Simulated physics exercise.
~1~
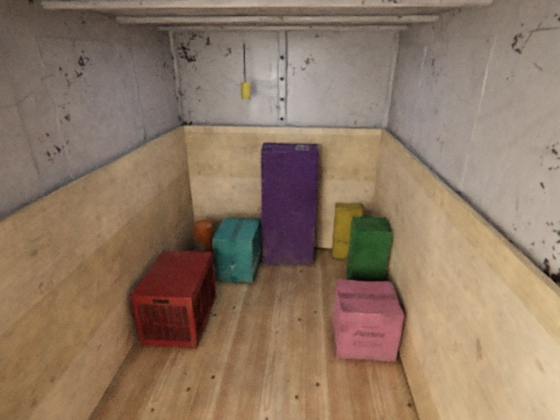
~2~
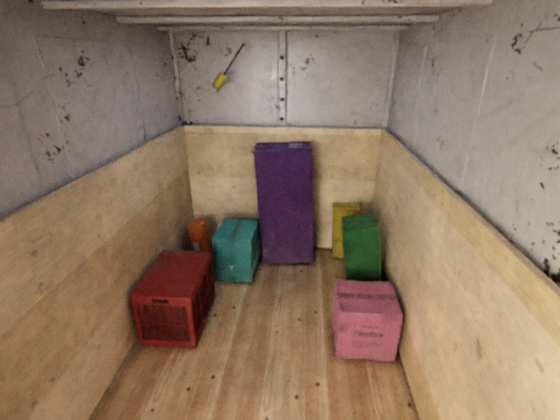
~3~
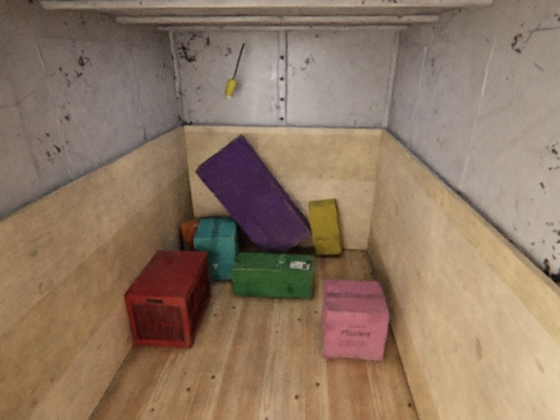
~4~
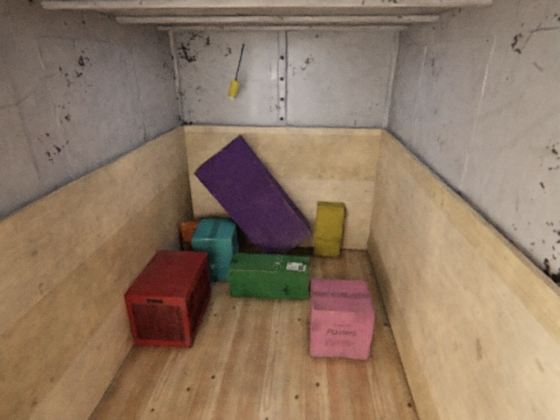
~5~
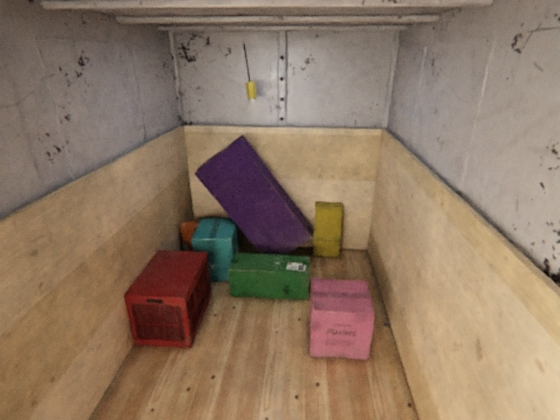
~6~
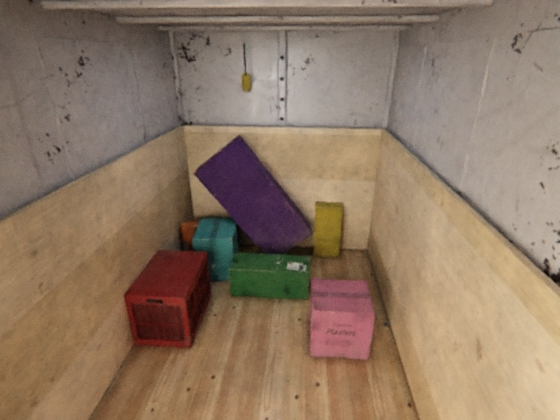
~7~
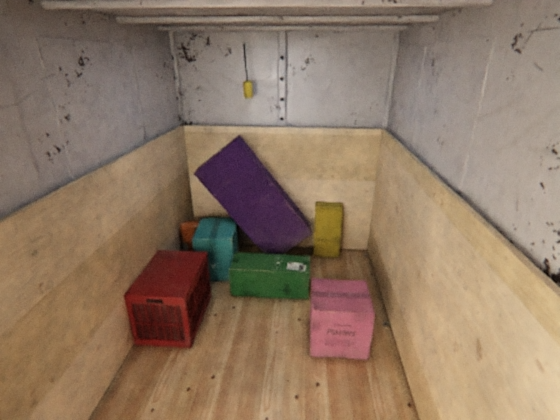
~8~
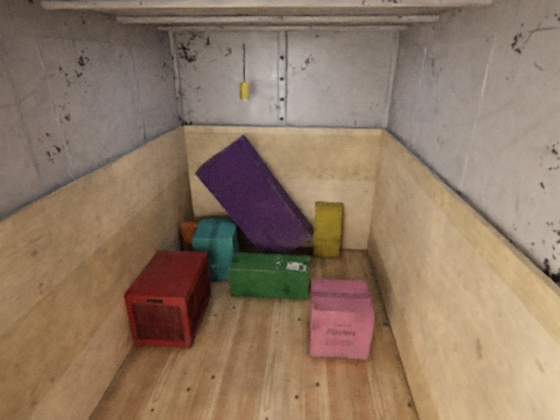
The video shows seven colored boxes and containers in a van's load bay as a hanging yellow object swings; the green box topples left, the tall purple box tips left and stays leaning, and the pink and yellow boxes shift slightly left before everything on the floor settles.
